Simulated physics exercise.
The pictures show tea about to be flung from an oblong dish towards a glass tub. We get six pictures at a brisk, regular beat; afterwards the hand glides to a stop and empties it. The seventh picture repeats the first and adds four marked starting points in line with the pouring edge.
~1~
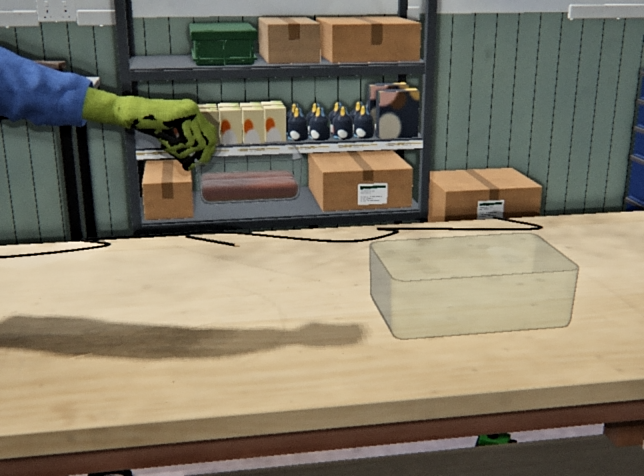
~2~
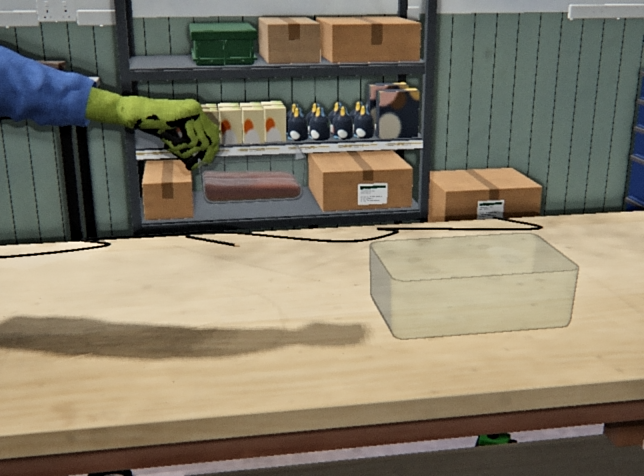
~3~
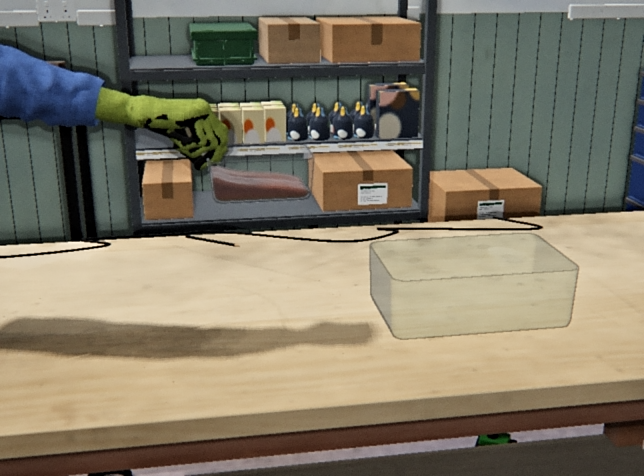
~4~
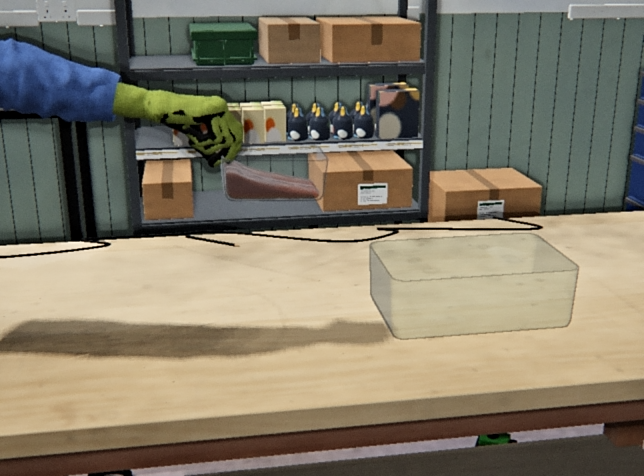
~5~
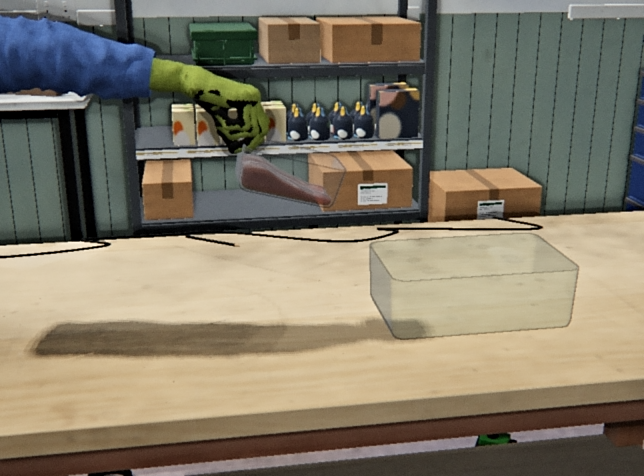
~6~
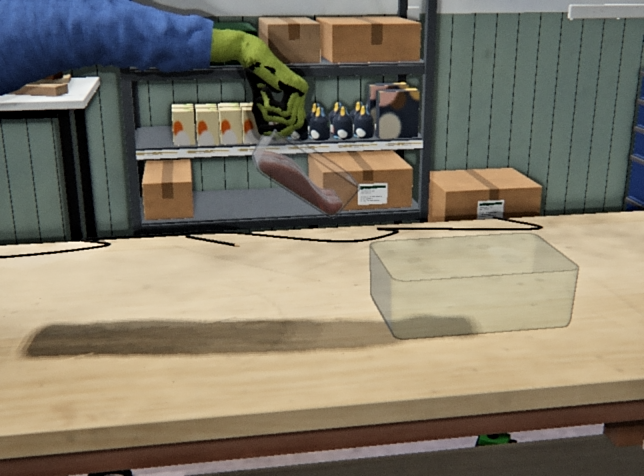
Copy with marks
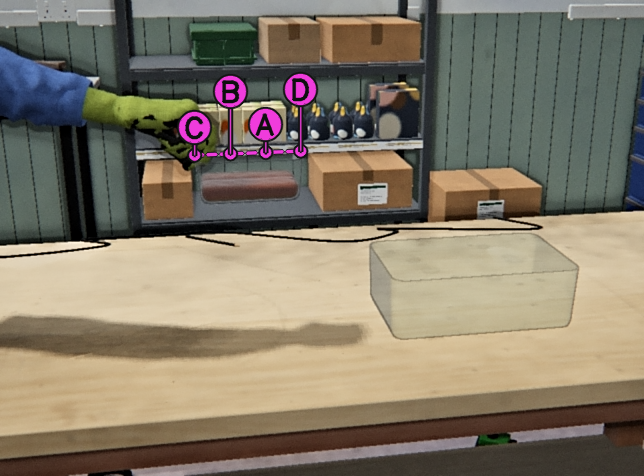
A green-gloved hand on a blue-sleeved arm reaches in from the left, holding a translucent, reddish-brown oblong dish above a pale wooden workbench, seen from a fixed view across its top. A clear, faintly yellow tub sits on the bench at right, before shelves of brown boxes and a green crate against green panelling. The hand barely moves at first, then shifts right and rises slightly, tilting the dish's right end downward as the arm's shadow slides across the wood.
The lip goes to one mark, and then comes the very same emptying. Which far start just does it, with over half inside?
Use spot A.
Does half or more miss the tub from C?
Yes.
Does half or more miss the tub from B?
Yes, that goes wrong.
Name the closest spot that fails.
Here it is spot B.
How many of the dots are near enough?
Two of them.
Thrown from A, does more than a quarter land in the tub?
Yes, clearly.
On the marked copy, A at (265, 152); B at (230, 153); C at (194, 155); D at (300, 151).
With A, about 71 % lands in the tub, 23 % falls short and 6 % goes beside or beyond.
With B, about 23 % lands in the tub, 72 % falls short and 5 % goes beside or beyond.
With C, about 0 % lands in the tub, 98 % falls short.
With D, about 84 % lands in the tub, 10 % falls short and 6 % goes beside or beyond.
